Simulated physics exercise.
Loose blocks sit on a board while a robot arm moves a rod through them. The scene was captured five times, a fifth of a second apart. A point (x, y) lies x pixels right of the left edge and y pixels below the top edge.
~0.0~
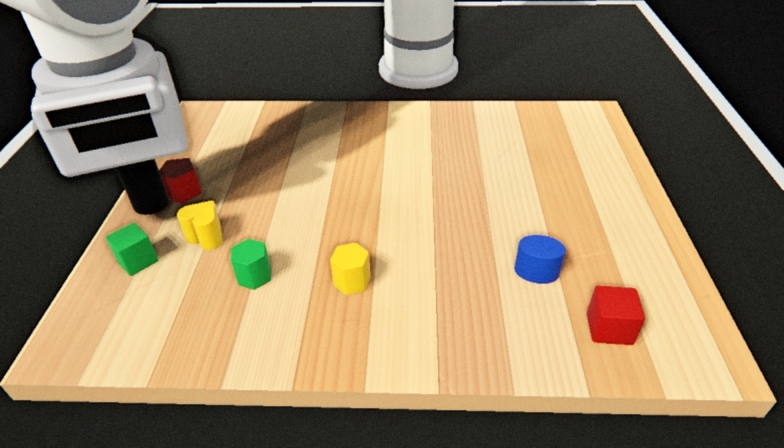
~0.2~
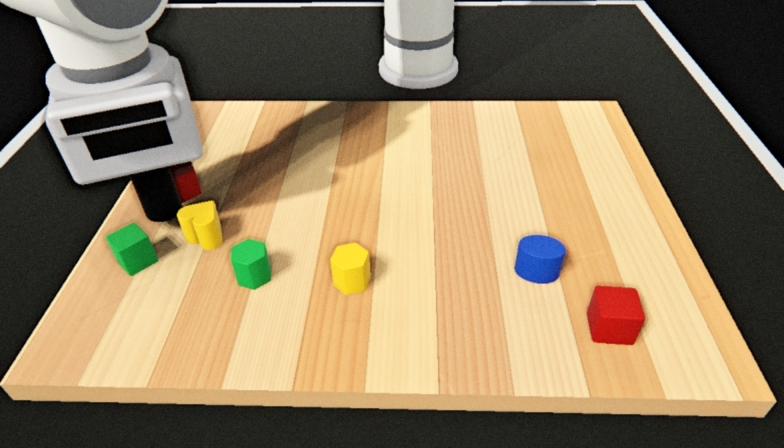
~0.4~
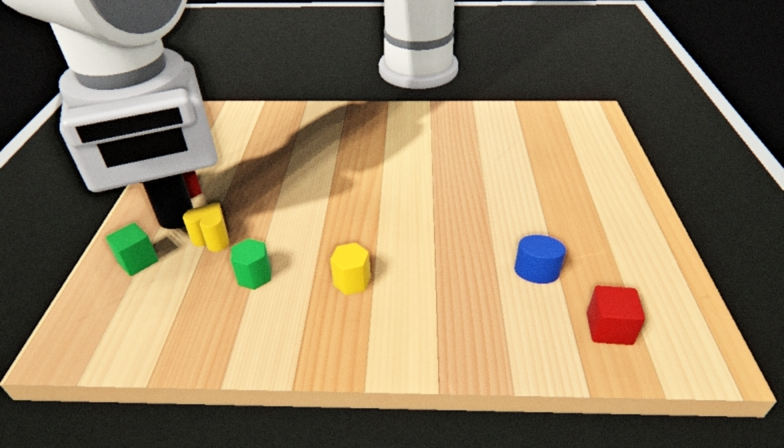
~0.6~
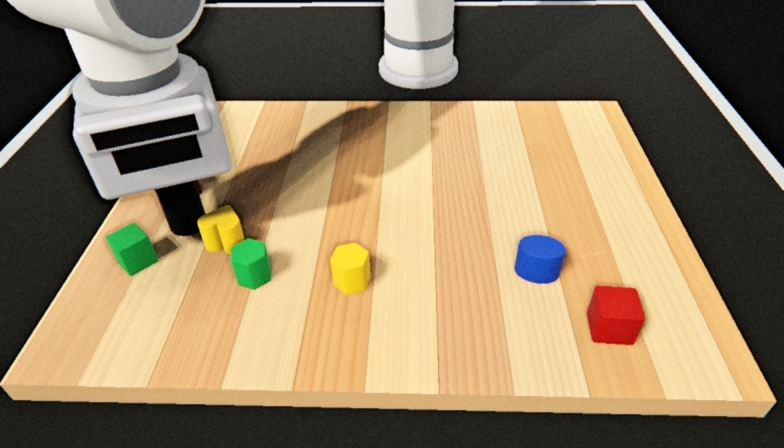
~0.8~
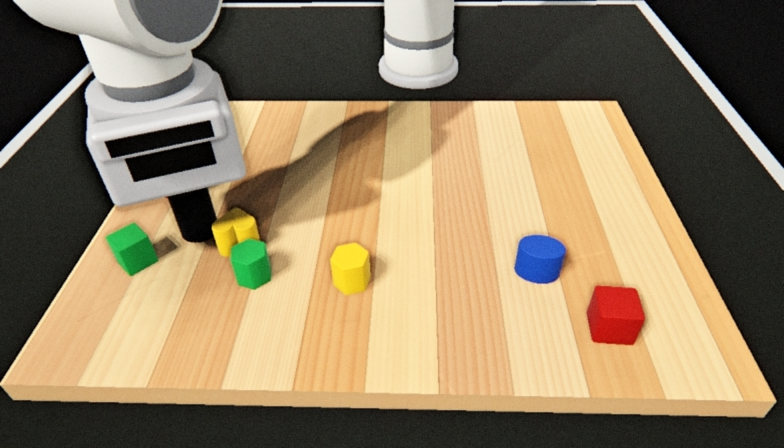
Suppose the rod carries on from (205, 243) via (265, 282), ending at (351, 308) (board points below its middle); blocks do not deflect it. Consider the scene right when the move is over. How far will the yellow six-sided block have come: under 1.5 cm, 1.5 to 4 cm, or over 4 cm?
Travels under 1.5 cm.
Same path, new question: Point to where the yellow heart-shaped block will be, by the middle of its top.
My estimate: (266, 225).
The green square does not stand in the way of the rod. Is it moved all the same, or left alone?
Once the rod is done, the green square remains in the old spot.
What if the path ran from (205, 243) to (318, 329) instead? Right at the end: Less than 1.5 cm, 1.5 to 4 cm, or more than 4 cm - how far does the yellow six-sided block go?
Band: Under 1.5 cm.
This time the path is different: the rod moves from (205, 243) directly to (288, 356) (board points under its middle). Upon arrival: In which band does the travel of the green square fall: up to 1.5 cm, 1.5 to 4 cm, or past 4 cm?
It falls in the under 1.5 cm band.
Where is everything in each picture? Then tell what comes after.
Rod's lower end at (152, 204); green square at (126, 236); yellow heart-shaped block at (199, 212); green six-sided block at (248, 251); yellow six-sided block at (350, 255), in the first picture.
Rod at (164, 211); blocks still, in the second picture.
Rod at (177, 218); yellow heart-shaped block at (205, 214), in the third picture.
Rod at (189, 225); yellow heart-shaped block at (220, 218), in the fourth picture.
Rod at (201, 231); green square at (126, 236); yellow heart-shaped block at (234, 220); green six-sided block at (248, 251); yellow six-sided block at (350, 255), in the fifth picture.
On the path given first. One third of the way, rod at (240, 256); yellow heart-shaped block at (266, 225), turned 90° anticlockwise; green six-sided block at (264, 259).
Two thirds of the way, rod at (289, 281); yellow heart-shaped block at (266, 225), turned 90° anticlockwise; green six-sided block at (319, 280), turned 25° anticlockwise.
At the end, rod at (350, 295); green square still; yellow heart-shaped block at (266, 225), turned 90° anticlockwise; green six-sided block at (382, 298); yellow six-sided block at (358, 254), turned 25° anticlockwise.
